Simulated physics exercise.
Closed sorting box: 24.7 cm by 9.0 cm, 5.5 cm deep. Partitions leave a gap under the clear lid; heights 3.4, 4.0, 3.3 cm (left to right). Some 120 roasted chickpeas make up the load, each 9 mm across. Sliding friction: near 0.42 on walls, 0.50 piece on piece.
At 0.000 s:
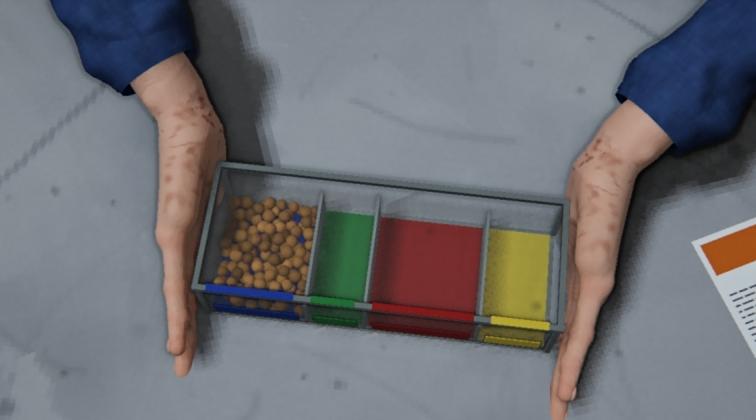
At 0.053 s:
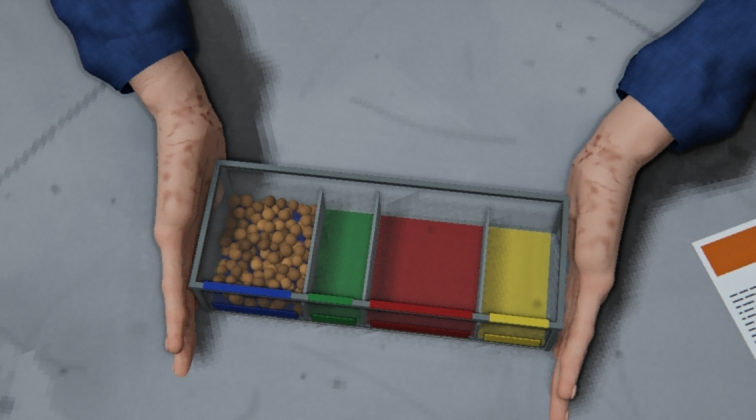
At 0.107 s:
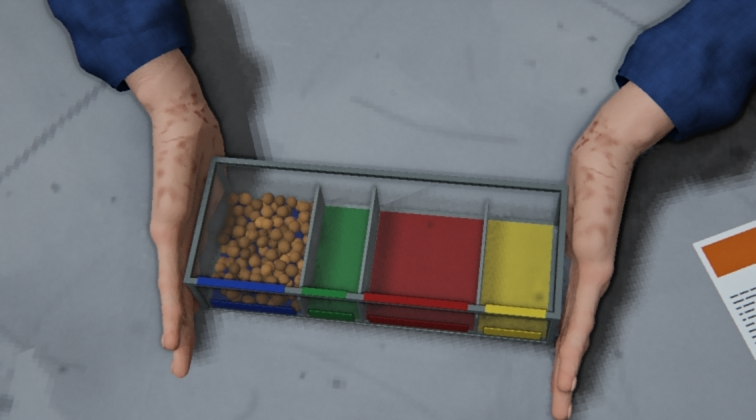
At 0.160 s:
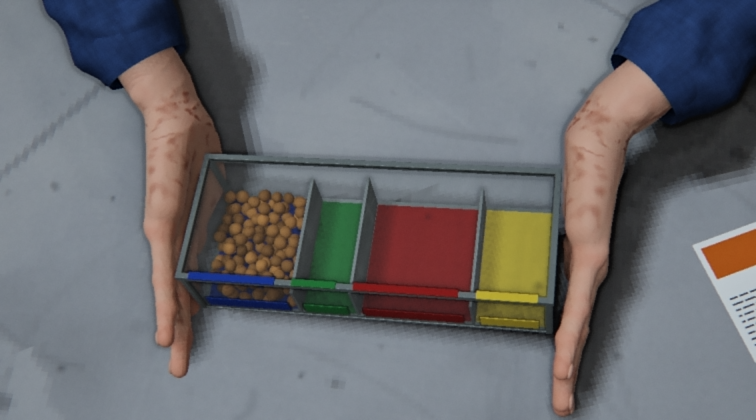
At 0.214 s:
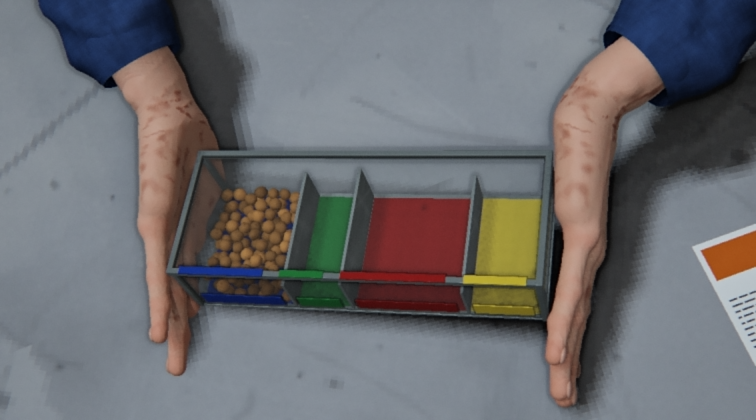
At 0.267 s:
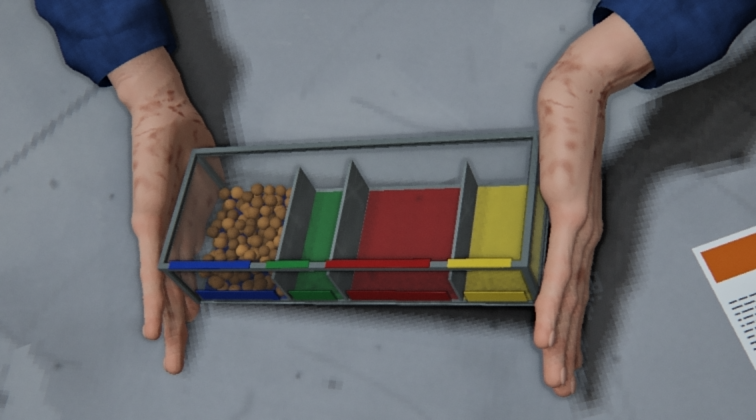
Two hands tilt a clear divided box, raising its right side, chickpeas staying in the blue section.
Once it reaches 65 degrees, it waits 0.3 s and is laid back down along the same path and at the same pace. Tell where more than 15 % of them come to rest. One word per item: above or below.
In order - red: Below; blue: Above; green: Below; yellow: Below.
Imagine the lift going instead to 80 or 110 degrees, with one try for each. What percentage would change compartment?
Roughly 0 percent for the first try and 0 percent for the second.
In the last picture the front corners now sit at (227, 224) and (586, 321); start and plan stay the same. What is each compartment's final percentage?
Red = 0 %; blue = 100 %; green = 0 %; yellow = 0 %.
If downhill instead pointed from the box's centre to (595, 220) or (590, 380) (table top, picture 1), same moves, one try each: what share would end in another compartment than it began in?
Near 5 and 5 percent, in that order.
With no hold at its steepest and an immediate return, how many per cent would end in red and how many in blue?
Result - red: 0 %, blue: 100 %.
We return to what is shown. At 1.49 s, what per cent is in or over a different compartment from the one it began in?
Around 0 percent.
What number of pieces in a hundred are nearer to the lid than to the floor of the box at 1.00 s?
Around 10 in a hundred, give or take.
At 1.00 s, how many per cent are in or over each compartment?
In per cent: Red 0, blue 100, green 0, yellow 0.
After 1.00 s, tilt 65 degrees; blue 100 %.
After 1.49 s, tilt 33 degrees; blue 100 %.
Then, at 2.04 s, tilt 0 degrees; blue 100 %.
At rest (2.5 s), red 0 %, blue 100 %, green 0 %, yellow 0 %.
